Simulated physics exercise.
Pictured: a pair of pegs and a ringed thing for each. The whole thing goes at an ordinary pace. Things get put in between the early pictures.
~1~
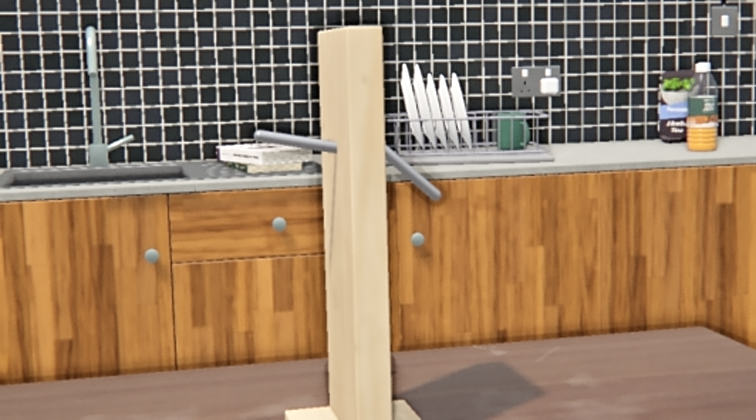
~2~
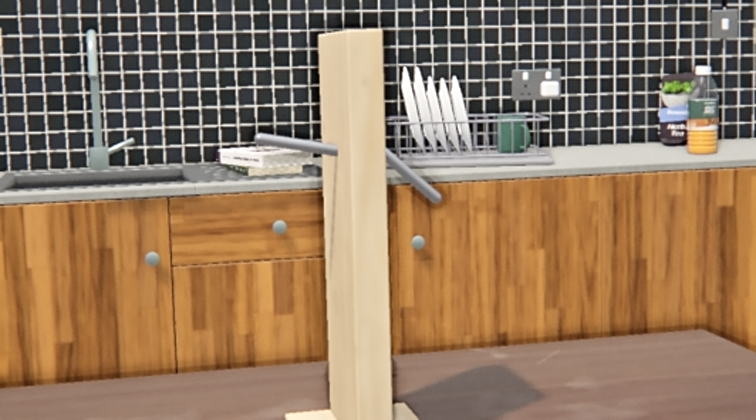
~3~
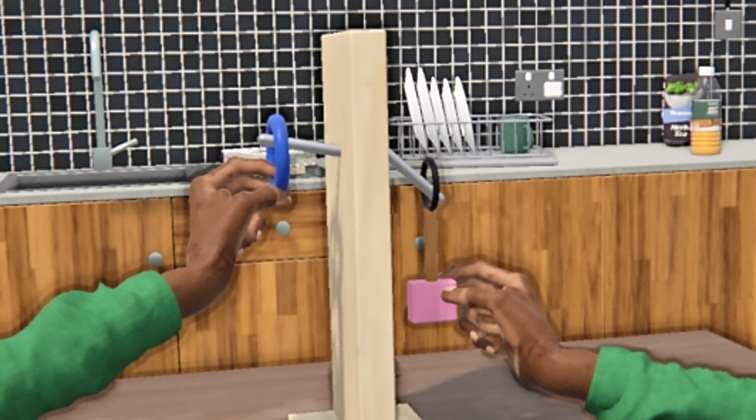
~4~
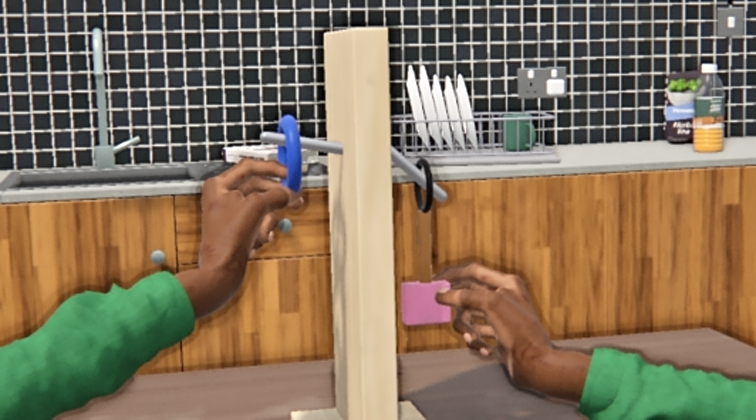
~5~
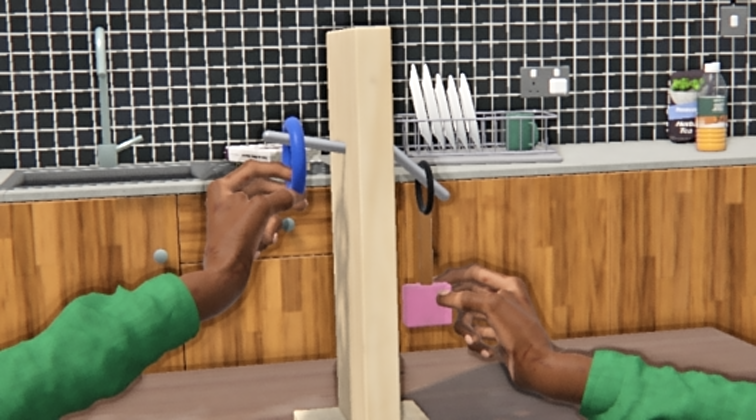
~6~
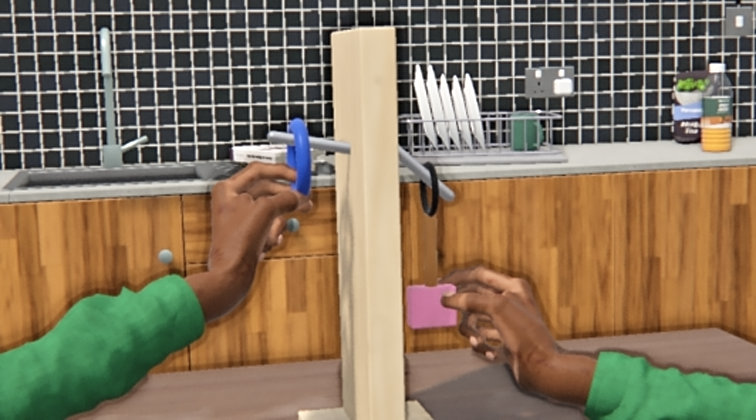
Kitchen, empty wooden peg stand on a table, then two green-sleeved hands holding a blue ring and pink-ended object at its pegs.
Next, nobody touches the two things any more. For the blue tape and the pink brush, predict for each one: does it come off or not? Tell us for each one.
As I see it, the blue tape is kept up; the pink brush goes down.
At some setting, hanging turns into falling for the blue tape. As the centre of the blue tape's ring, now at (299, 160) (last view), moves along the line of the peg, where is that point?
About (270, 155).
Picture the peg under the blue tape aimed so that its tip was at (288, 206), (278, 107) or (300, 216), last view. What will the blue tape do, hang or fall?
So, one after another, the blue tape loses its hold, keeps its hold and loses its hold.
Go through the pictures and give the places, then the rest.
The first picture shows peg stand (351, 239).
The second picture shows peg stand (351, 242).
The third picture shows still on the way; blue tape (278, 155); peg stand (354, 242).
The fourth picture shows still on the way; pink brush (424, 240); peg stand (356, 240).
The fifth picture shows still on the way; blue tape (294, 158); peg stand (359, 239).
The sixth picture shows in place, still held; blue tape (299, 160); pink brush (430, 244); peg stand (364, 240).
Then, 0.18 s later than the last frame, blue tape tilted by 6° near (302, 163); pink brush dropping near (459, 317).
Then, 0.30 s later than the last frame, blue tape moving near (309, 163); pink brush dropping near (521, 361).
Then, 0.40 s later than the last frame, blue tape tilted by 4° near (319, 165); pink brush fallen near (561, 407).
When it is over, the blue tape stays on its peg, near (343, 167); the pink brush falls off, near (570, 408).
